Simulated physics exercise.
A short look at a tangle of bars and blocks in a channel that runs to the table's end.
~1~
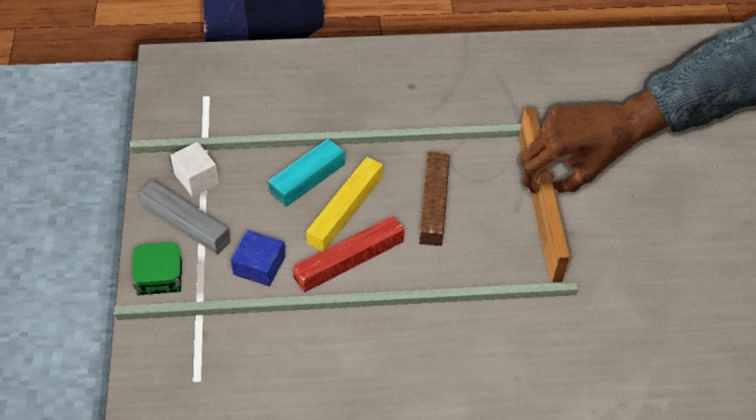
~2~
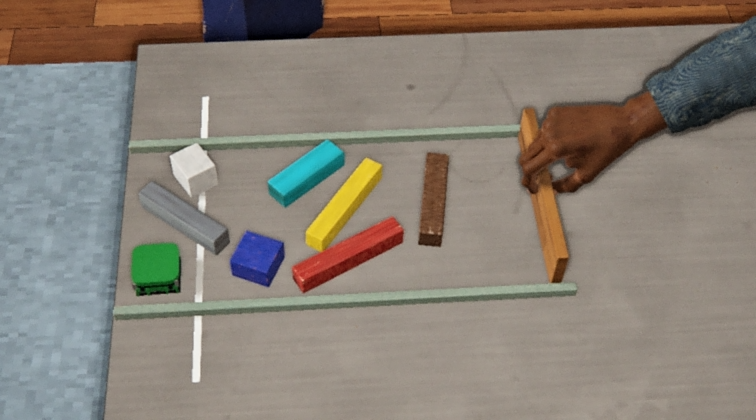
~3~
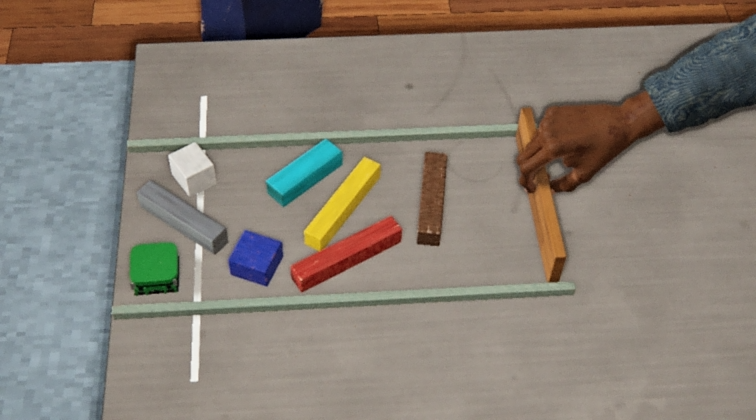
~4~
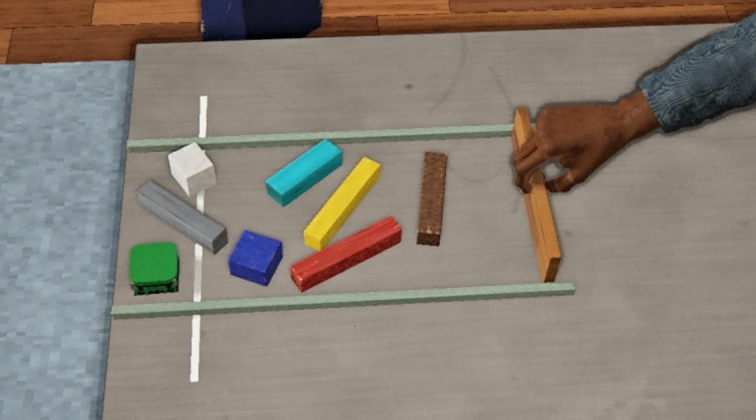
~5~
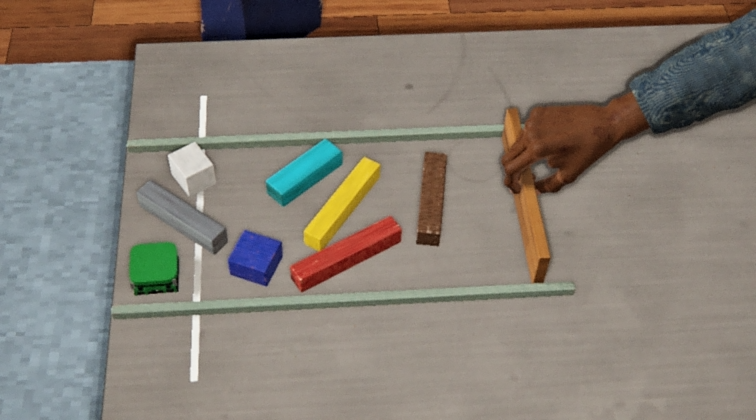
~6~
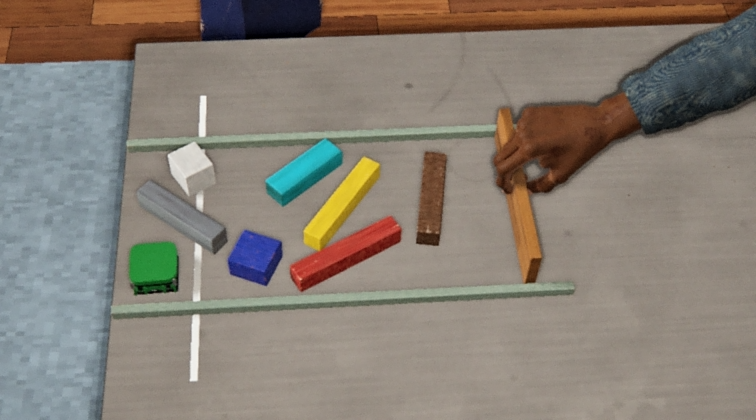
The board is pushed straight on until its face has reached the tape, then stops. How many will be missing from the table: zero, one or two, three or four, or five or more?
The number that fall off is three or four.
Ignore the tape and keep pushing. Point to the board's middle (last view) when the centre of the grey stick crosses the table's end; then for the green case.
Its middle is around (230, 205) and around (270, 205).
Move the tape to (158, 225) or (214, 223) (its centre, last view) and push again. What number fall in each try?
In that order 7 and 3.
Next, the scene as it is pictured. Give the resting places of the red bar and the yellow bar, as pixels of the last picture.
The red bar at (126, 277), the yellow bar at (143, 212).
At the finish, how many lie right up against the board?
It touches 1.
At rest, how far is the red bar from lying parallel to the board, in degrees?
About 40°.
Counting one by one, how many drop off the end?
It comes to 4.
Soon after, none off yet; green case at rest near (155, 269); grey stick at rest near (182, 217); white block at rest near (192, 169).
After that, none off yet; green case displaced a little near (140, 272); grey stick displaced a little near (153, 203); white block at rest near (192, 169).
In the end, the number that fall off is three or four; gone, blue block, white block, grey stick and green case.
